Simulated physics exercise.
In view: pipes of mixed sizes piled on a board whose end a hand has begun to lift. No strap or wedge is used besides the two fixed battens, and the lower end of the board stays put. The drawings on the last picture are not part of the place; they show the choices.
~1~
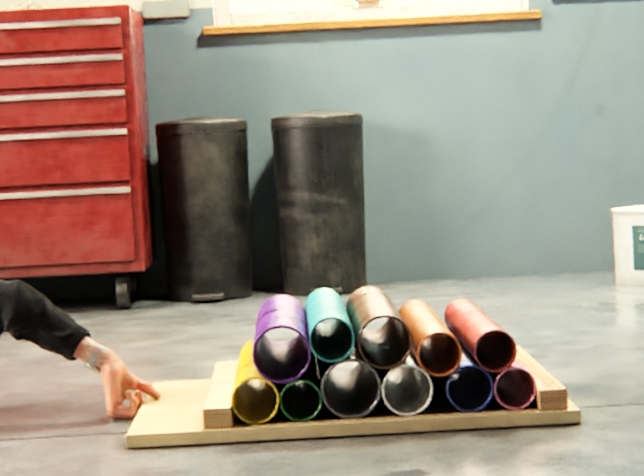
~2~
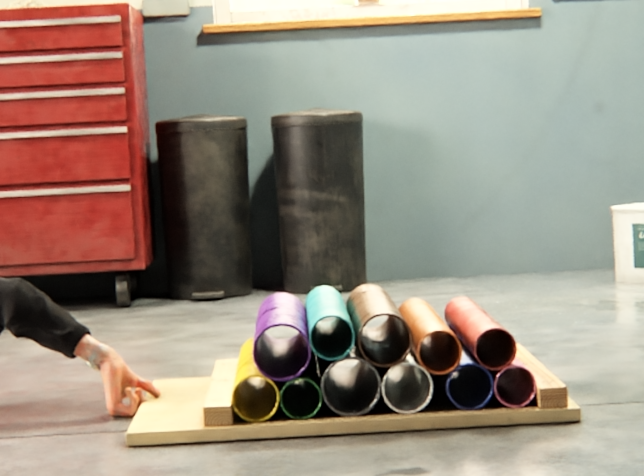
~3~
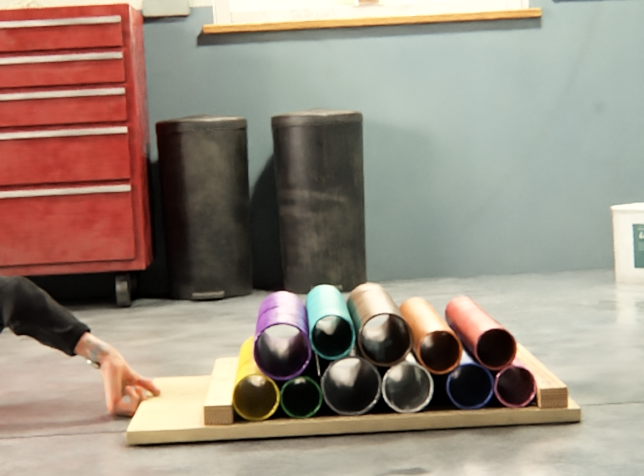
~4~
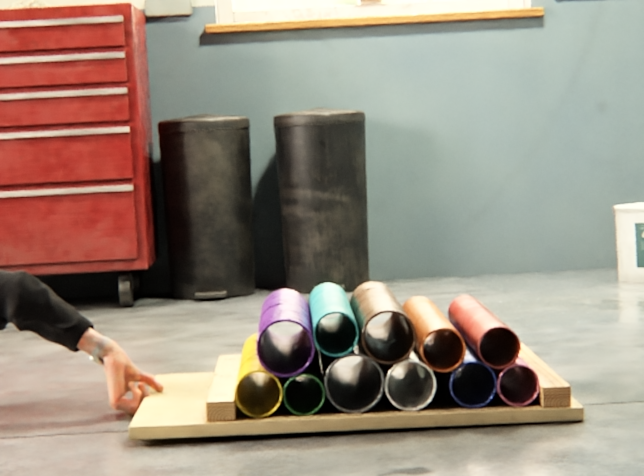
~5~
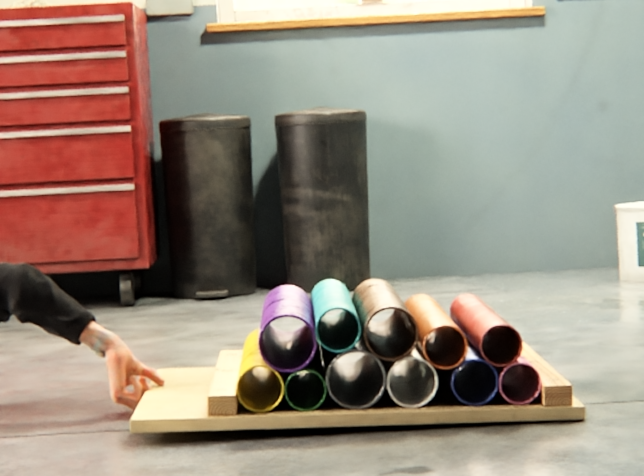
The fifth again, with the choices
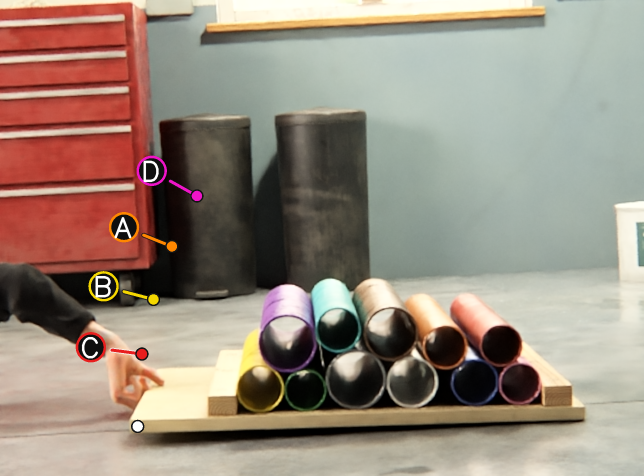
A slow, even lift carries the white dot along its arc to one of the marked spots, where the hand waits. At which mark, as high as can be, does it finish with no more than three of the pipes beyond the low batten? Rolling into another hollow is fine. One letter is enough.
B is the limit.
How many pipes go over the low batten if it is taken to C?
At C the number is none.
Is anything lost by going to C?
No, at C.
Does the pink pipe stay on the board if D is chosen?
Yes, with D.
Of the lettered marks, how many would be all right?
Two of them.
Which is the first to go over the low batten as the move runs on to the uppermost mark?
First is the red one.
On the copy, A at (172, 247); B at (154, 299); C at (142, 354); D at (197, 196); the white dot at (138, 427).
On B. First, board at 13°.
Then, board at 18°.
Finally, board at 18°, none over the low batten.
By contrast, A four over the low batten (red, orange, brown, turquoise); C none over the low batten; D four over the low batten (red, orange, brown, turquoise).
